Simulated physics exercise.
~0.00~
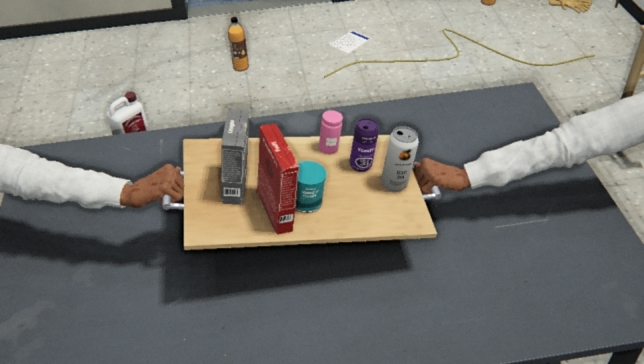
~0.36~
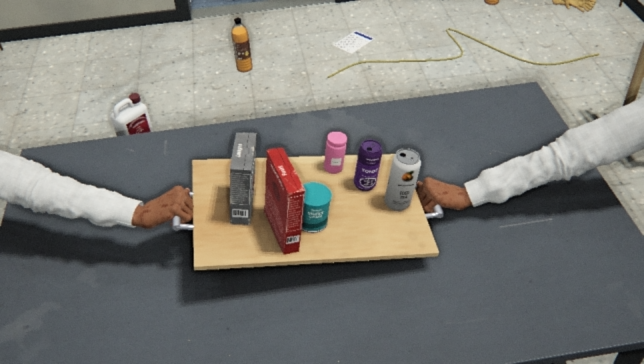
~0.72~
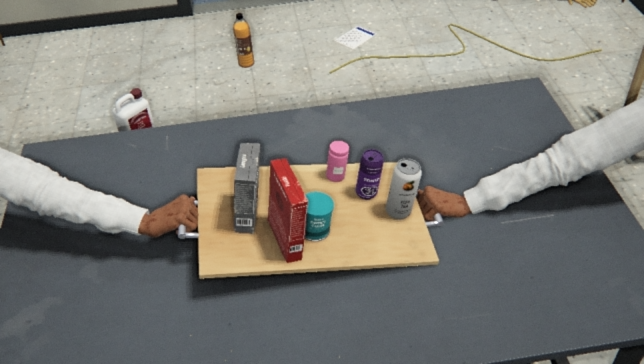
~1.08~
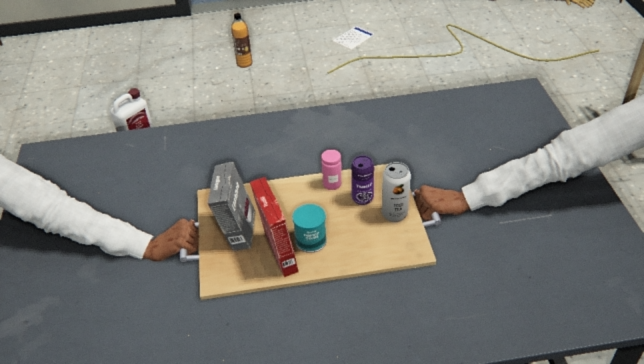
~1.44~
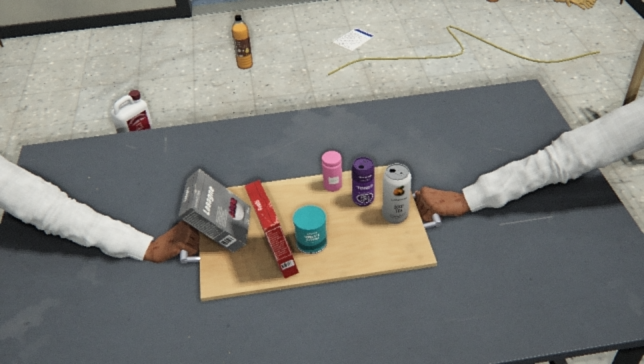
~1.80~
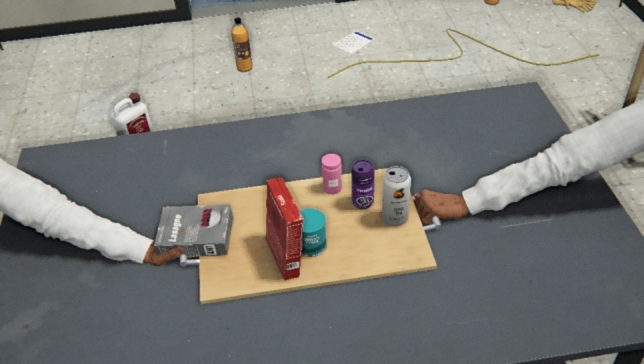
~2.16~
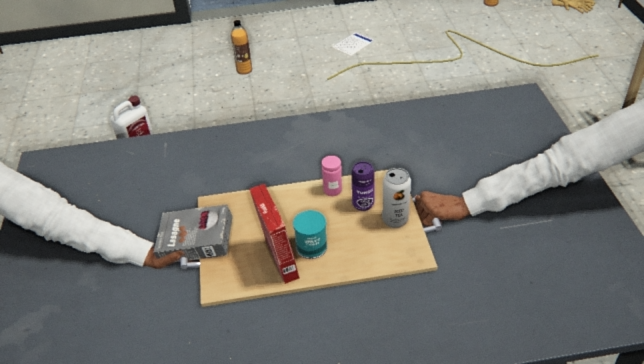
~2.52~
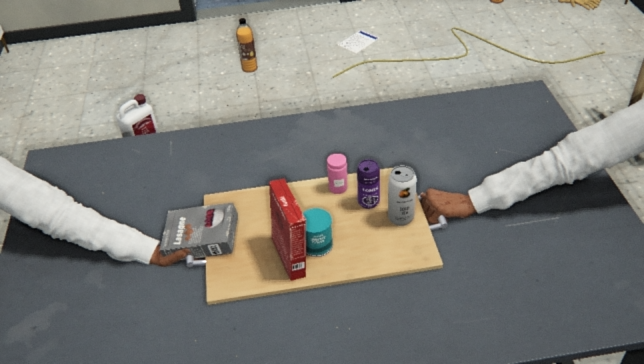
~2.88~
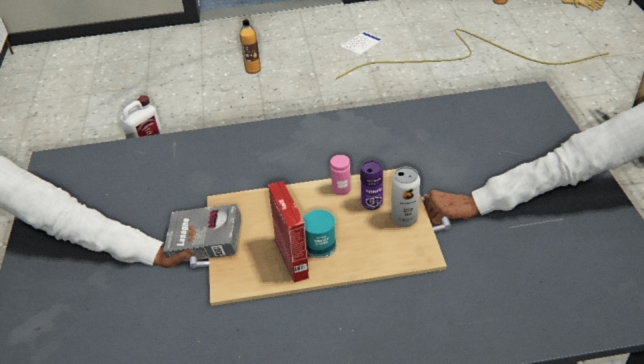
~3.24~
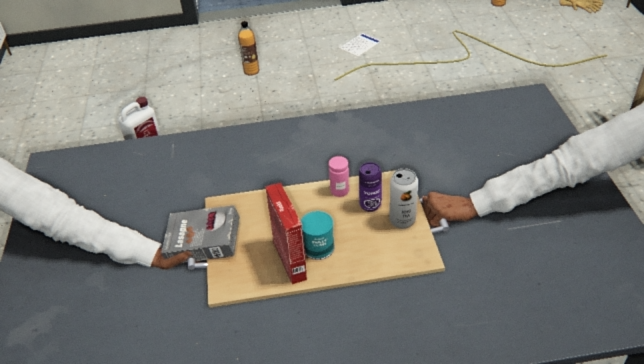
A rimless wooden tray, held by a hand at each end, sinks toward a dark grey table with two boxes, a turquoise tin, a pink shaker and two cans standing on it. As it comes down flat on the tabletop, the tall grey packet at the left tips outward. It keeps toppling over the left edge and ends on its side by the left hand, off the tray. The red packet rocks a little from side to side but stays upright. At the end the red packet, tin, shaker and both cans still stand on the resting tray, the hands still at its handles.
